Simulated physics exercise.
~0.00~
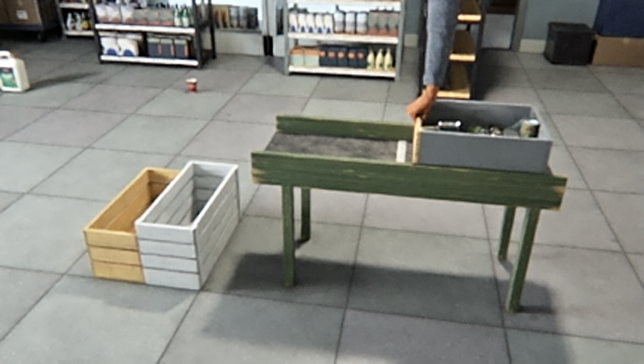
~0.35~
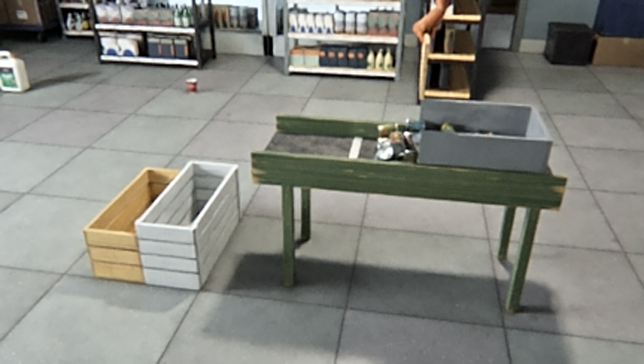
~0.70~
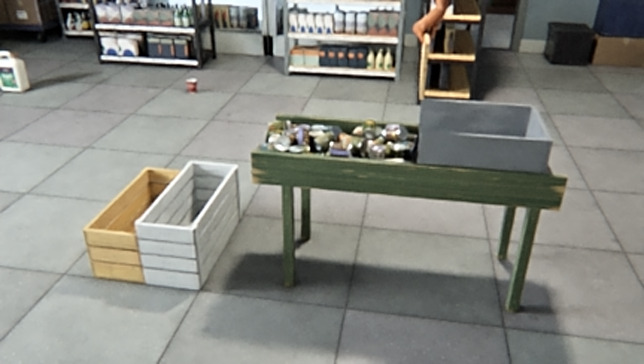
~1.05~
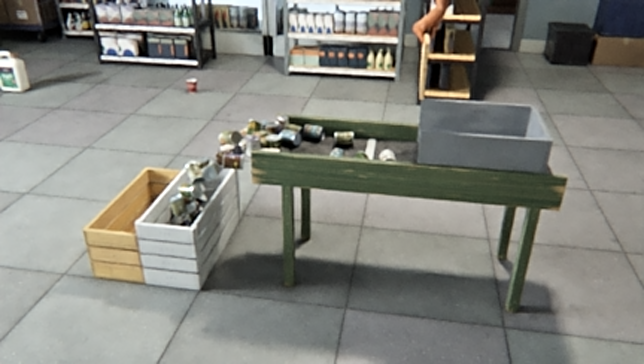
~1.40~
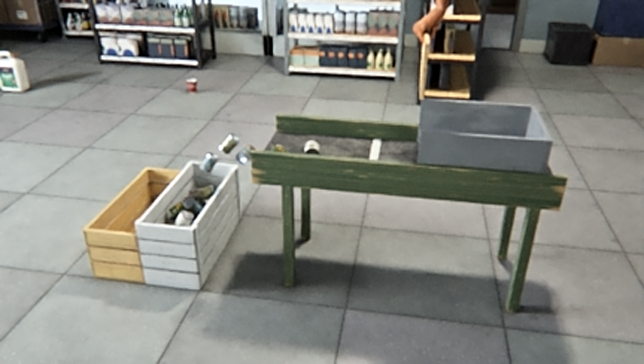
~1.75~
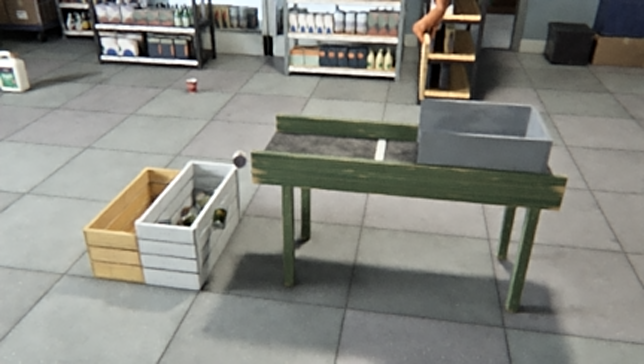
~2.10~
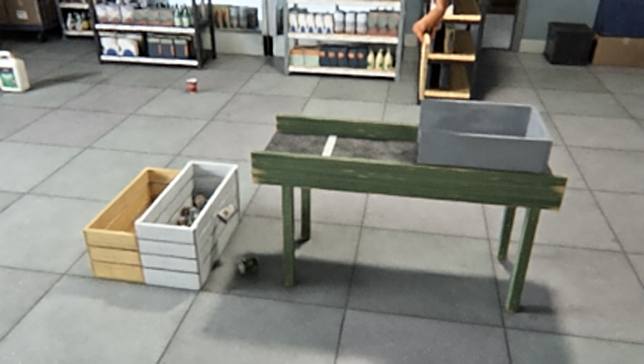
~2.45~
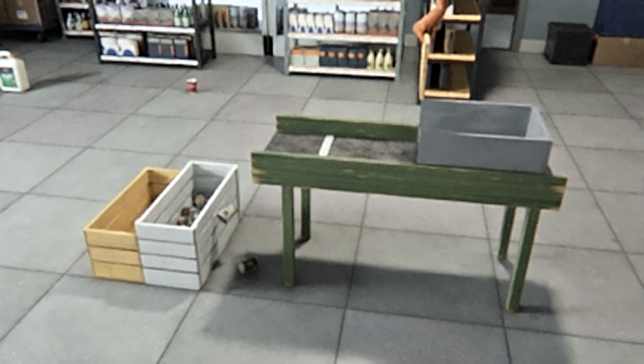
A heap of small tins spilled from a grey pen onto a moving belt, rode left and tumbled off its end, nearly all landing in the white tub, while a couple ended up on the floor just short of it and the wooden tub stayed empty.
